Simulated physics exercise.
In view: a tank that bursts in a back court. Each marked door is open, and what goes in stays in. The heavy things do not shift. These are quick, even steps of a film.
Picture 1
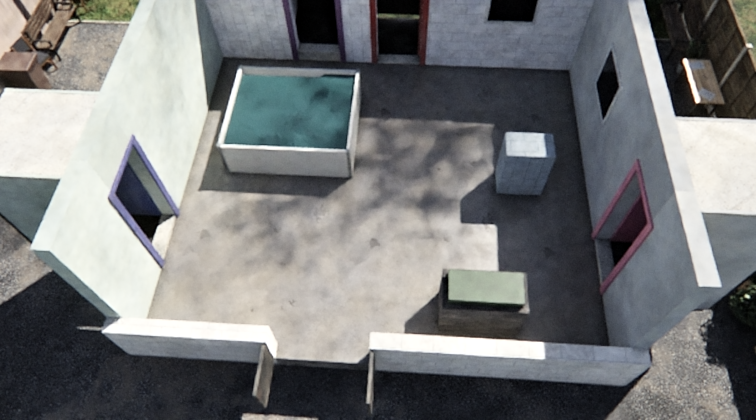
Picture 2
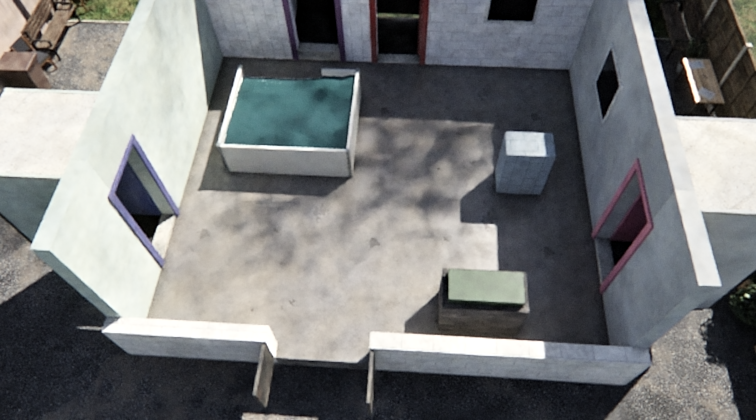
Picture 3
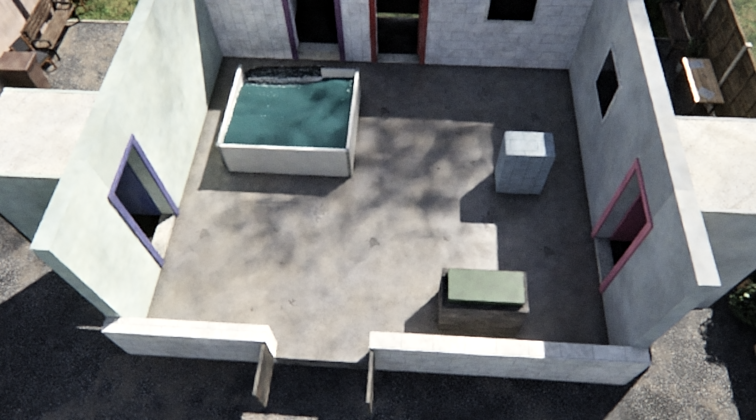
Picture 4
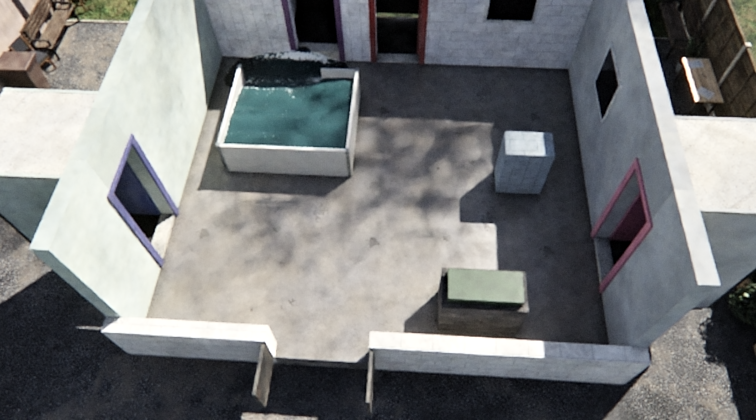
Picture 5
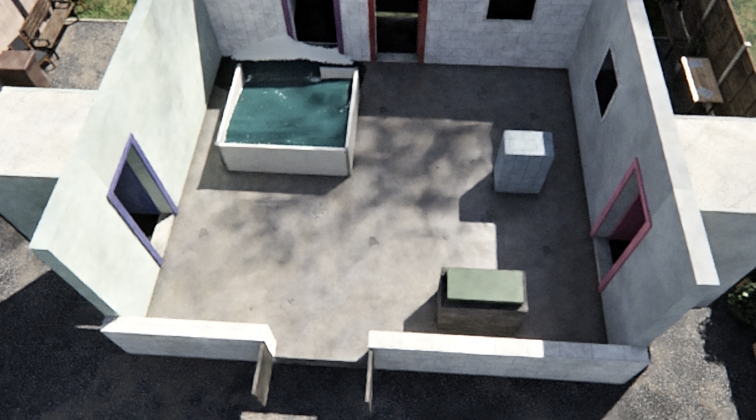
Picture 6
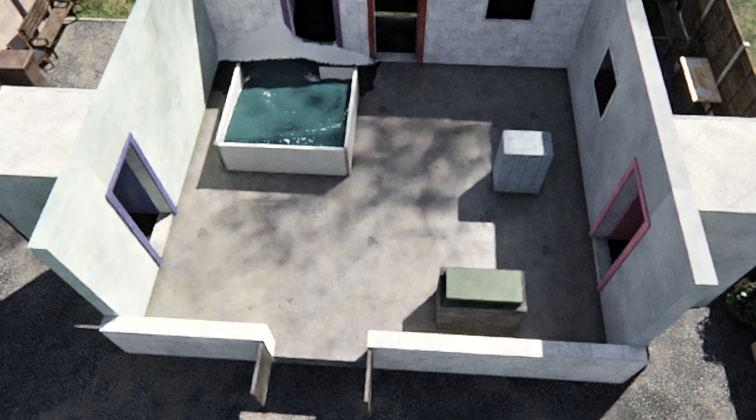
A white-walled tank of teal water stands at the upper left of a pale, roofless court, seen from high above its open front. A purple-framed opening is on the left, a pink-framed one on the right, with a whitish block and a green-topped box nearby. The tank's far side breaks open, water pours out behind it and spreads along the back wall, and the remaining surface ripples, while the view barely shifts.
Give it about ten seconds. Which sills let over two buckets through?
The purple door lets in a lot; the pink door admits no more than that; the blue door admits no more than that; the red door lets in a lot.
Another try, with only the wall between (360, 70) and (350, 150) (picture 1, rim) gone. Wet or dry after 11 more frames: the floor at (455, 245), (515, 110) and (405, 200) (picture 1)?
In turn: Awash, awash, wet.
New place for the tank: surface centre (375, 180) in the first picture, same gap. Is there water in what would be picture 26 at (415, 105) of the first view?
There: Under water.
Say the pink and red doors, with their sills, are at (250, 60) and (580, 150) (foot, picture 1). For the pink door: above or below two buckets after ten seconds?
Then: Pink door is over.
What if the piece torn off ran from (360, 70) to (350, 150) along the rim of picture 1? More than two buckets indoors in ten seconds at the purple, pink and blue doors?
My reading: Purple holds; pink floods; blue holds.
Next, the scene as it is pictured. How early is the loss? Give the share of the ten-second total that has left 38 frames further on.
I make it 75 per cent.
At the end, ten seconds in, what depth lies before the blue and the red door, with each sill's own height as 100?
Near 40 and 120 in a hundred.
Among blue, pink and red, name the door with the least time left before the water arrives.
It is the door marked red.
A moment on, water covers 15 % of the floor; the purple door over two buckets in, the pink door not reached, the blue door not reached, the red door wet at the sill, nothing in.
Next, water covers 30 % of the floor; the purple door far over two buckets in, the pink door not reached, the blue door not reached, the red door under two buckets in.
Then, water covers 50 % of the floor; the purple door far over two buckets in, the pink door not reached, the blue door under two buckets in, the red door under two buckets in.
Later, water covers 80 % of the floor; the purple door far over two buckets in, the pink door wet at the sill, nothing in, the blue door under two buckets in, the red door over two buckets in.
In the end, water covers 90 % of the floor; the purple door far over two buckets in, the pink door under two buckets in, the blue door under two buckets in, the red door over two buckets in.
